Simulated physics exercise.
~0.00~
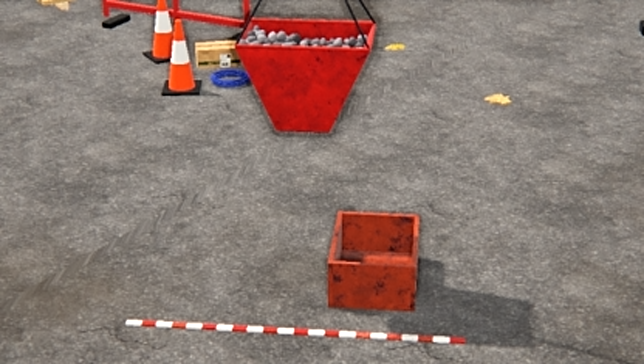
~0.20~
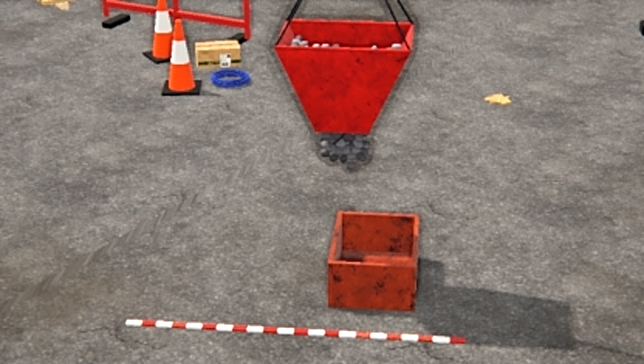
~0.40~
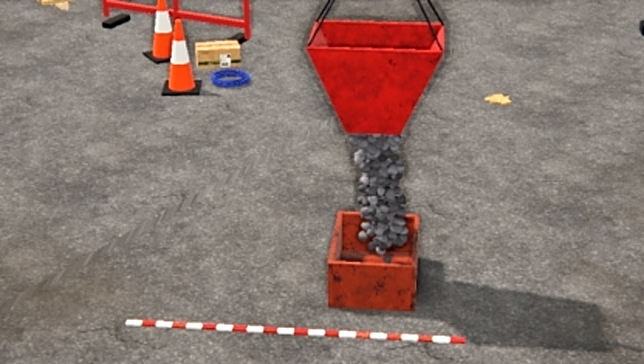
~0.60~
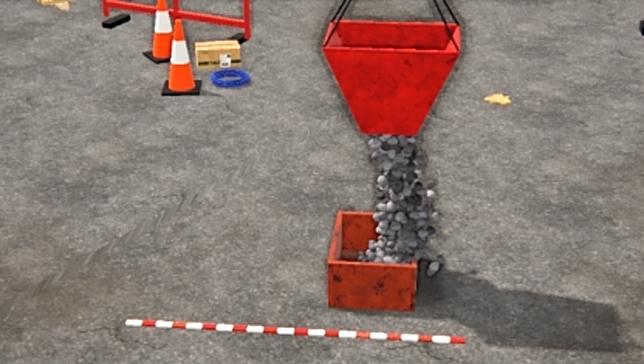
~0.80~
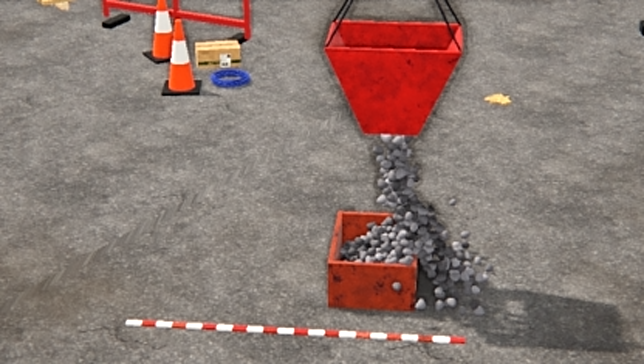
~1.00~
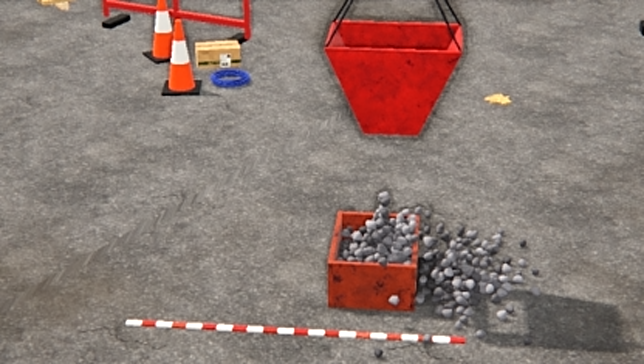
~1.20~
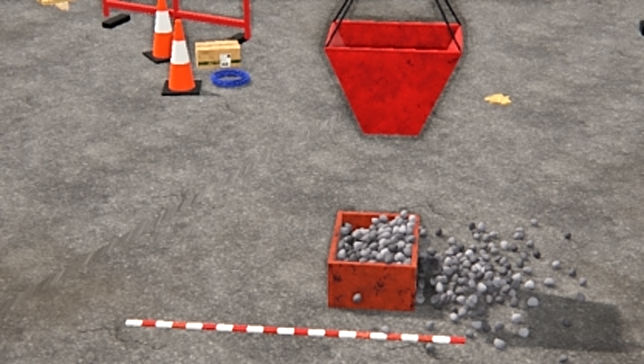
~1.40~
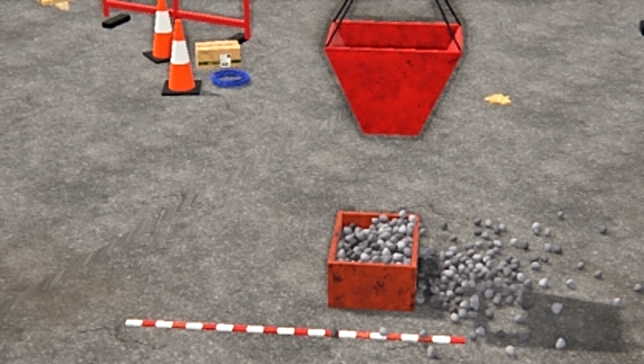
A stretch of grey asphalt is seen from above by a still camera. A red skip full of grey stones hangs from dark lines near the top, with an open rusty-red bin below it, a red and white striped staff in front, and orange cones, a box and a blue coil at upper left. The skip moves right without swinging as stones begin dropping from its underside. They pour into the bin, then spill over its right side as the skip slows and stops. The skip empties, leaving the bin heaped with most of the stones and the rest scattered to its right.
